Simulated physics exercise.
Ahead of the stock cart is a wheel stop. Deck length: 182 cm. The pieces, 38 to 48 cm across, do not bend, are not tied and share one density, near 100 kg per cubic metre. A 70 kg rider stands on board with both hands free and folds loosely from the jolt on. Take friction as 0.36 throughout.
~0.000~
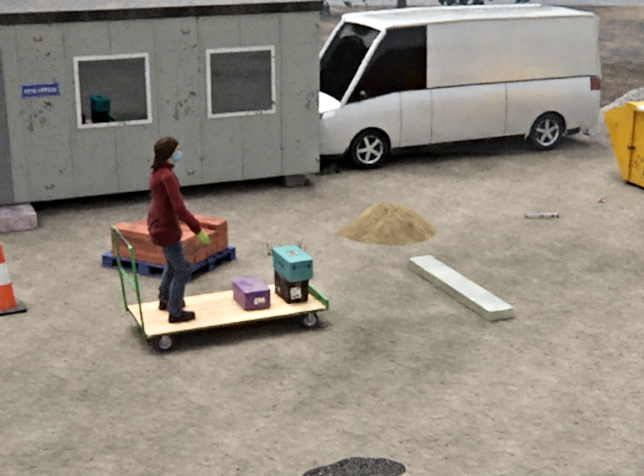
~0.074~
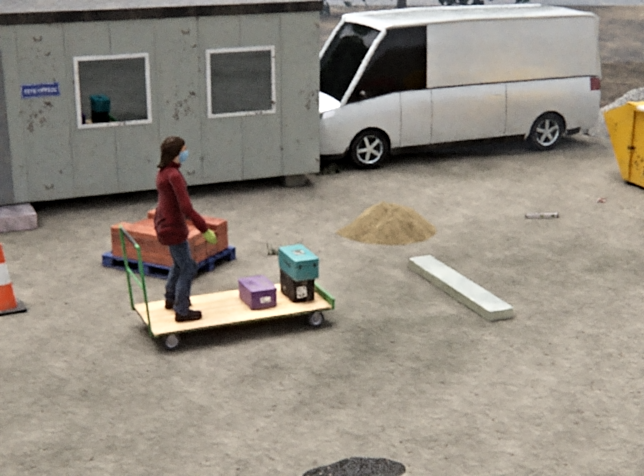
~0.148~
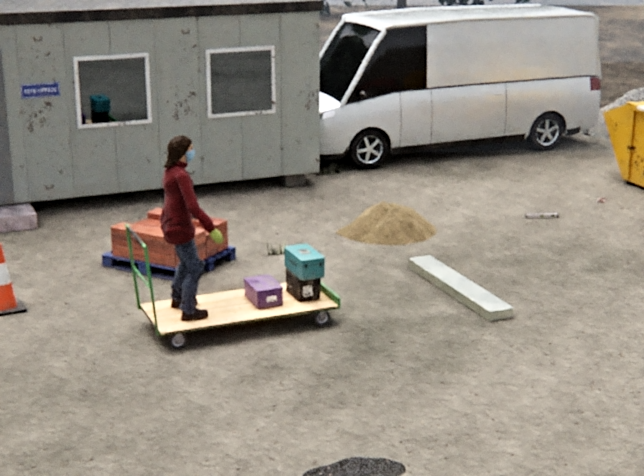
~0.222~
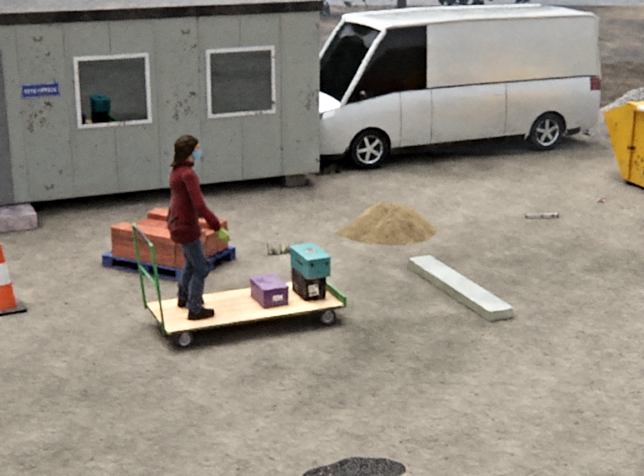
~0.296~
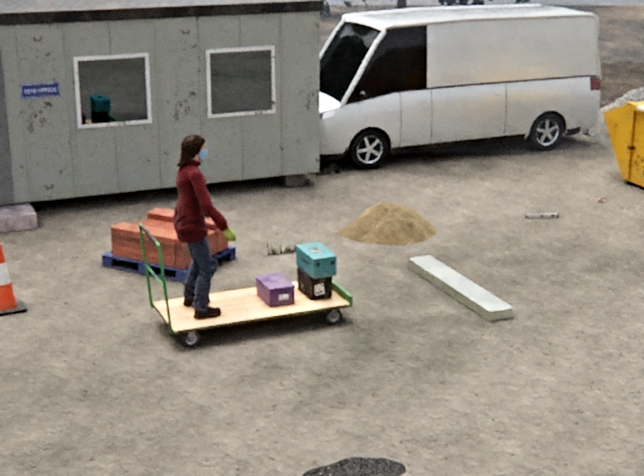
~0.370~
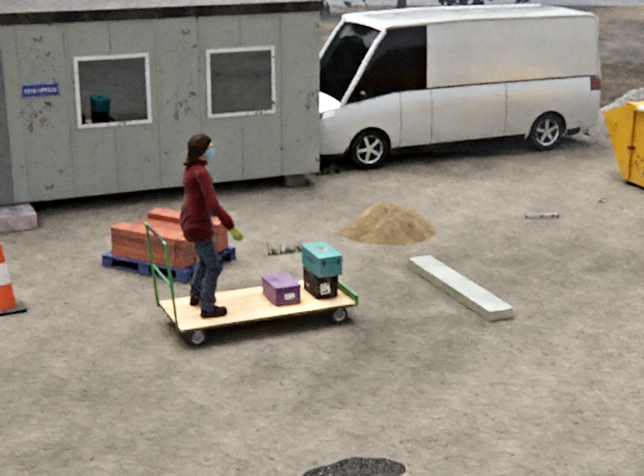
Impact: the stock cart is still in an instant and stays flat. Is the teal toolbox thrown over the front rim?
The teal toolbox keeps its place on the deck at this speed.
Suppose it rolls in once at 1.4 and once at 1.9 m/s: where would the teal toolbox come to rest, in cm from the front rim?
About 80 cm past and 90 cm past.
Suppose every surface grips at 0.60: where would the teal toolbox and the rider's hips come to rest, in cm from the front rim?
Then teal 20 behind, hips 120 behind.
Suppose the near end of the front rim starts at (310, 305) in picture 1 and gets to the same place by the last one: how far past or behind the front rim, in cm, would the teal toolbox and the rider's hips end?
In that case teal 70 past, hips 110 behind.
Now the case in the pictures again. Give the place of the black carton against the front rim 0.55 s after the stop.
About 15 cm behind the rim.
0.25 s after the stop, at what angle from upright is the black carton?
Roughly 0° from upright.
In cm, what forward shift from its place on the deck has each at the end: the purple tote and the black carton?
Forward: Purple 15, black 10.
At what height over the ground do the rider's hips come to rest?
About 55 cm.
After 1.90 s the deck stops.
After 2.15 s the teal toolbox is 11 cm behind the rim, tilted 0°, near (446, 242) in the last picture's view.
After 2.45 s the teal toolbox is 11 cm behind the rim, tilted 0°, near (446, 242) in the last picture's view.
After 2.90 s the teal toolbox is 11 cm behind the rim, tilted 0°, near (446, 242) in the last picture's view.
At rest, 5.0 s, nothing is past the rim; behind it, purple tote, teal toolbox, black carton and the rider's hips.
